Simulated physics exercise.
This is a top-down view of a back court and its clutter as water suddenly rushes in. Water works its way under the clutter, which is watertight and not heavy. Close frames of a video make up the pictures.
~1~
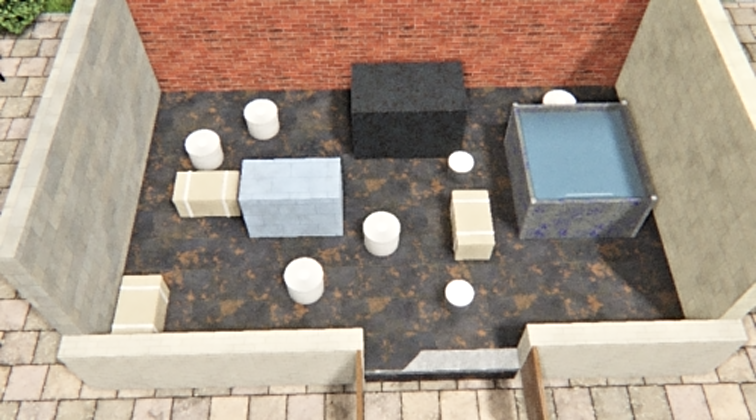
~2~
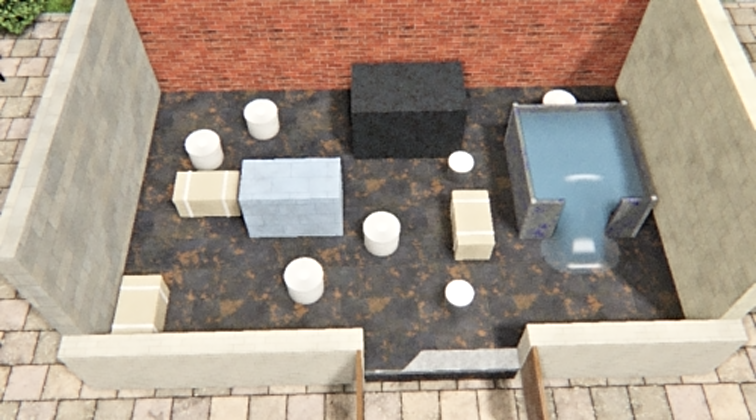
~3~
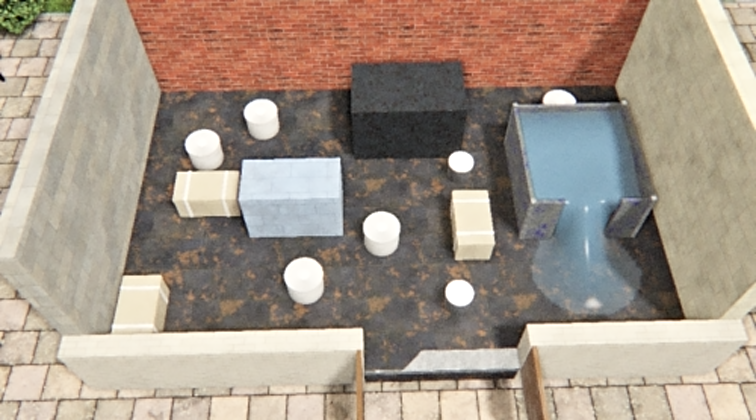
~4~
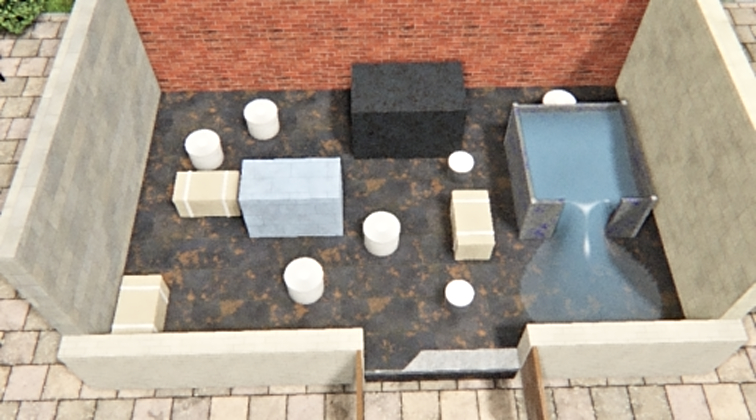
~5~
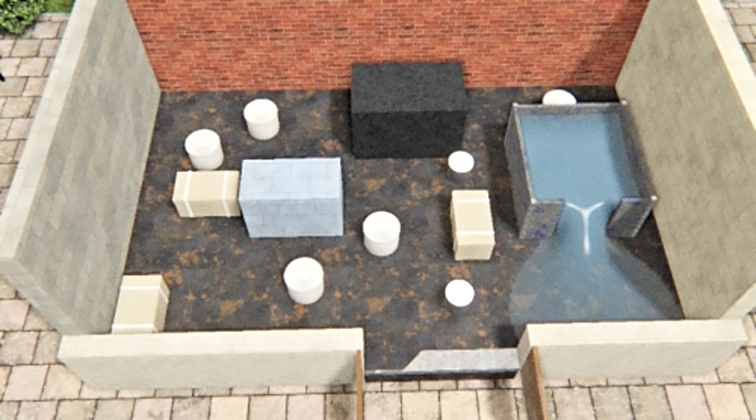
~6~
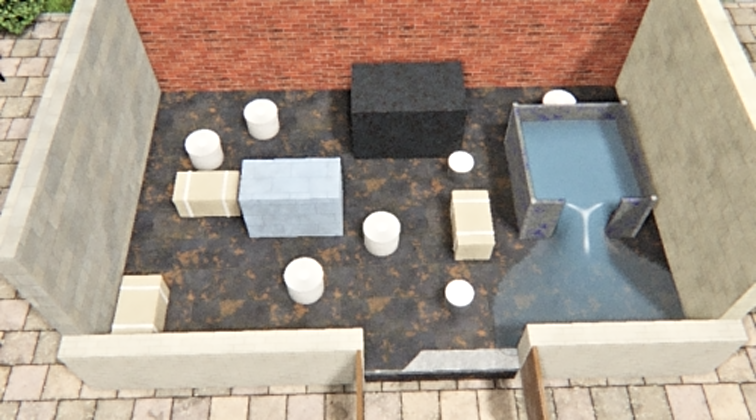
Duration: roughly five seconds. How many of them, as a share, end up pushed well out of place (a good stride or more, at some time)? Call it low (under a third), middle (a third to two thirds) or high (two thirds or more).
Low.
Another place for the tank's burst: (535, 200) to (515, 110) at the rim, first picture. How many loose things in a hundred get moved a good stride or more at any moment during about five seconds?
It comes to some 80 per cent.
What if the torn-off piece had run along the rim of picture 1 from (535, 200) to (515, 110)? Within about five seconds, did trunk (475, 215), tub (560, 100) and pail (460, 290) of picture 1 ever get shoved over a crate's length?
Results in order: Cleared that distance / stayed short / cleared that distance.
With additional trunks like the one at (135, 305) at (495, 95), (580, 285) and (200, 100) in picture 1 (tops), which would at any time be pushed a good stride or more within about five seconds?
In sequence: Hardly budges; knocked well away; hardly budges.
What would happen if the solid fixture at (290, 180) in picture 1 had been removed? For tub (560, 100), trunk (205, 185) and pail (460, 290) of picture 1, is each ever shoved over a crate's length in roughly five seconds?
First object never went far; second object never went far; third object was driven off.
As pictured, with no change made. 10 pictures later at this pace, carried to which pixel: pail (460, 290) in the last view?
Estimated position: Roughly (423, 246).
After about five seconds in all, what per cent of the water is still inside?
I'd estimate some 88 percent of the water stays.
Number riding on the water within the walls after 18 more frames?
The answer is 0.
A moment on, 0 of 10 are well off their spots; 0 afloat.
Next, 1 of 10 are well off their spots; 0 afloat.
Later, 1 of 10 are well off their spots; 0 afloat.
In the end, 1 of 10 are well off their spots, and 1 have been at some point; 1 afloat.
